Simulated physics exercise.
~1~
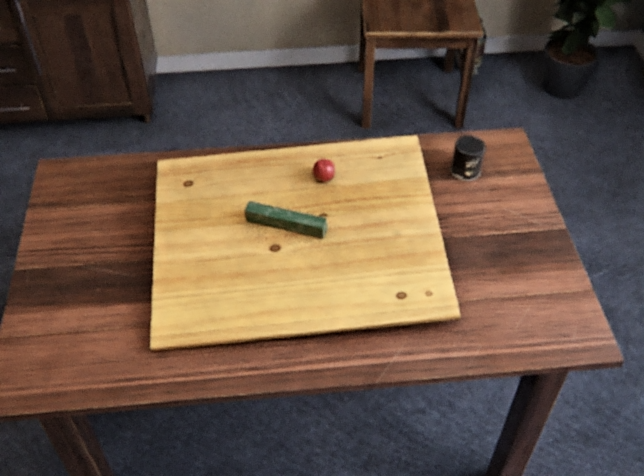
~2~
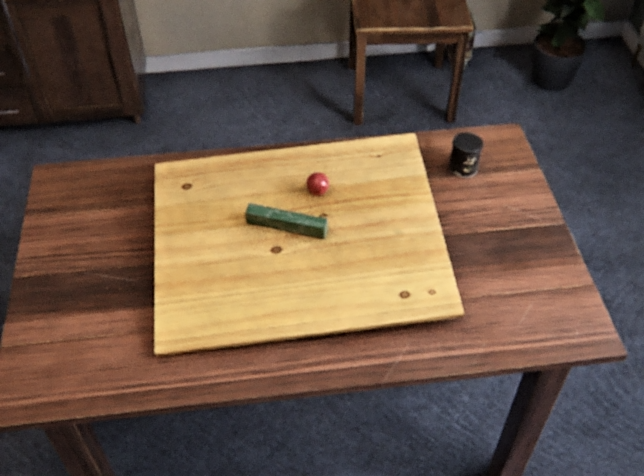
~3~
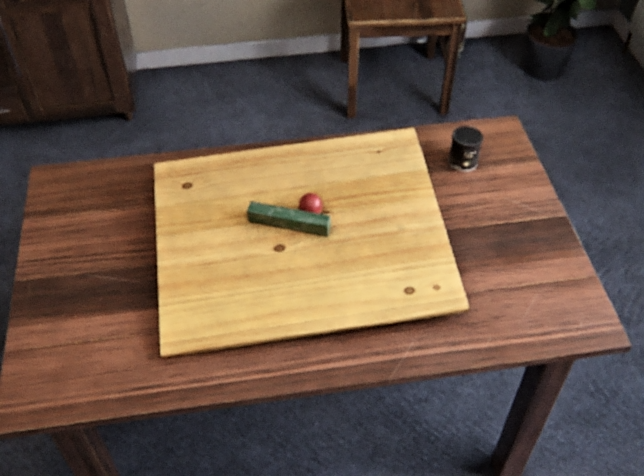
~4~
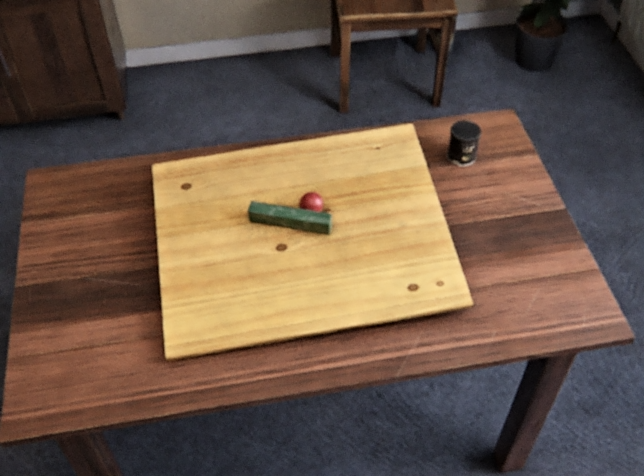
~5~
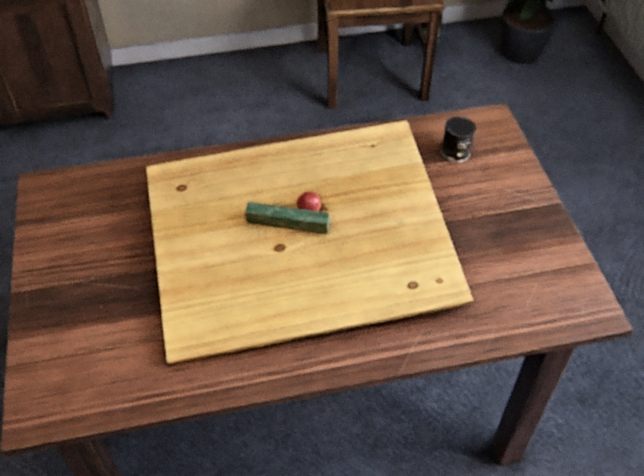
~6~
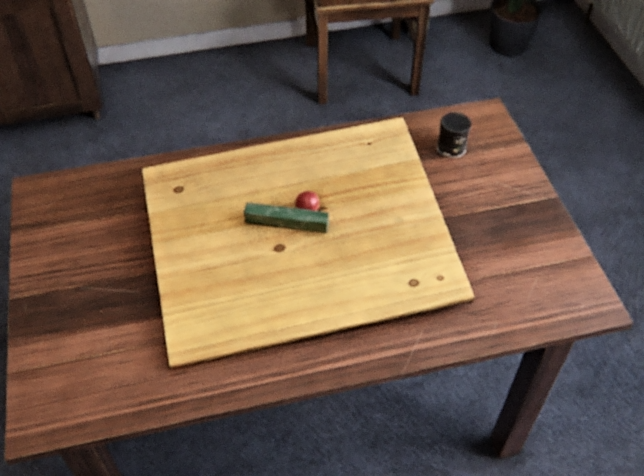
A small red apple starts near the far side of a pale wooden board, which lies on a dark reddish-brown table. A green block is fixed across the board a little nearer the viewer, and a black tin stands on the table to the right. The apple rolls a short way toward the near side, drifting slightly left. It meets the back of the green block and stops there. As the view drifts gently sideways, the apple stays resting behind the block, still on the board, while the tin remains in its place.
